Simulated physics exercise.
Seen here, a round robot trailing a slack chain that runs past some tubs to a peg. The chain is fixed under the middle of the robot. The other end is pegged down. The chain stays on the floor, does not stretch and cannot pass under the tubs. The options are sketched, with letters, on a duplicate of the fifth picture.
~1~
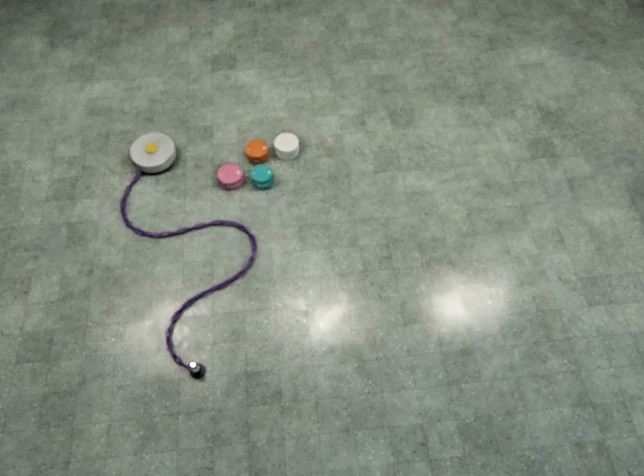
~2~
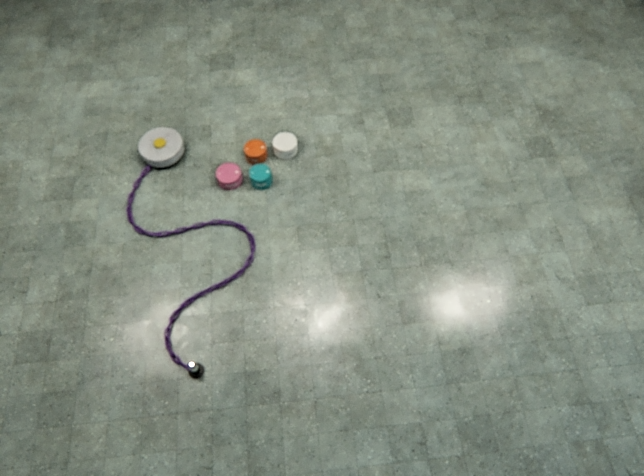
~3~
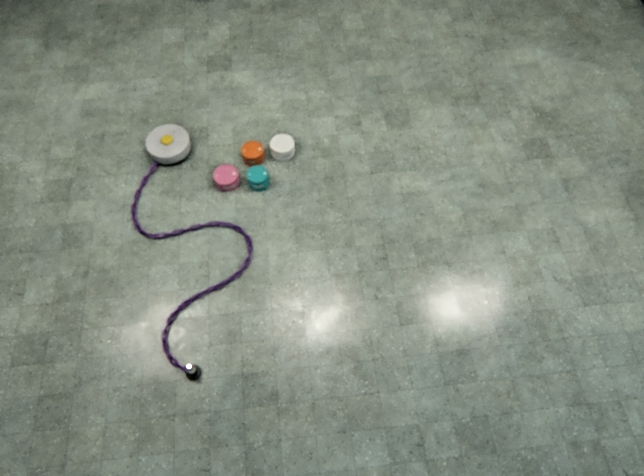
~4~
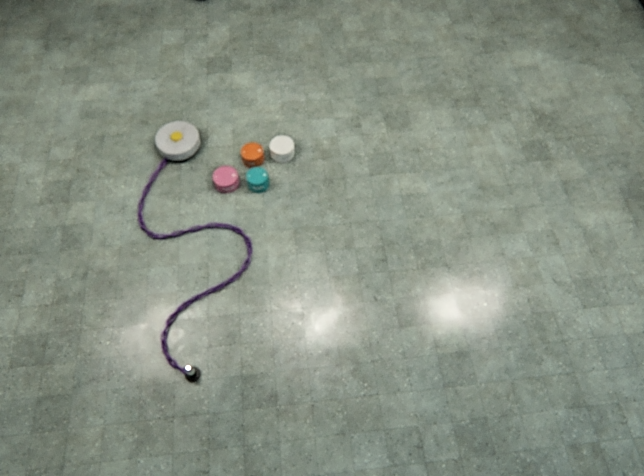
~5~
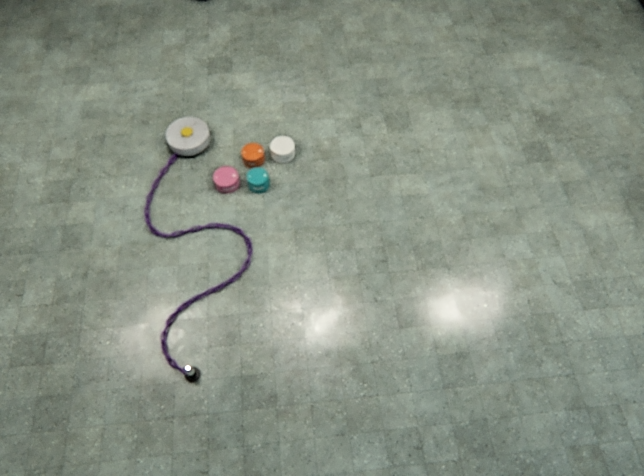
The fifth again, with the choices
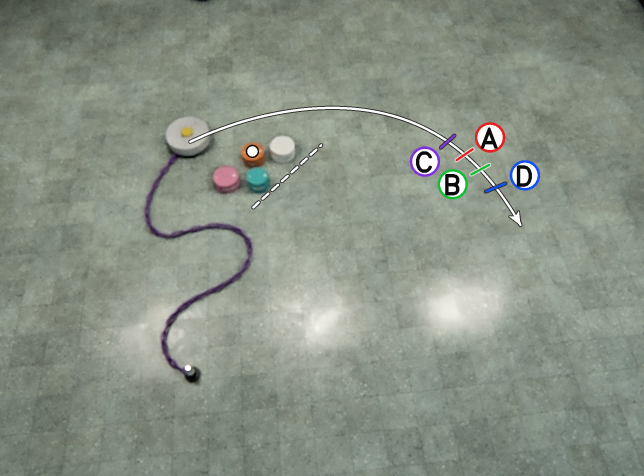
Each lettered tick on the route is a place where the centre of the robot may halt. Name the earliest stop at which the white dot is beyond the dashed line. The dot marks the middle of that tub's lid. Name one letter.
It can halt at C.
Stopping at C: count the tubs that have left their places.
By then, four.
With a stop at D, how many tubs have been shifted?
By then, four.
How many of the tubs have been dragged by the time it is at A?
Four.
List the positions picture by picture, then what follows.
In the first picture, orange tub (257, 153); pink tub (231, 177); turquoise tub (262, 177).
In the second picture, robot (162, 148); white tub (285, 146).
In the third picture, robot (169, 145); orange tub (253, 154).
In the fourth picture, robot (178, 142); turquoise tub (258, 180).
In the fifth picture, robot (189, 137); peg (191, 372); orange tub (253, 156); pink tub (227, 180).
On the copy, A at (465, 155); B at (480, 170); C at (448, 142); D at (496, 188); the dashed line at (288, 175); the route from (190, 142) via (378, 112) to (521, 225); the white dot at (252, 151).
On C. First, robot (281, 108); orange tub (253, 156).
Then, robot (374, 106); orange tub (254, 157).
Finally, robot (449, 137); orange tub (294, 183); pink tub (278, 202); turquoise tub (301, 200); white tub (316, 175); the dot on the orange tub is over the dashed line.
By contrast, A does it too, but is farther than needed; B does it too, but is farther than needed; D does it too, but is farther than needed.
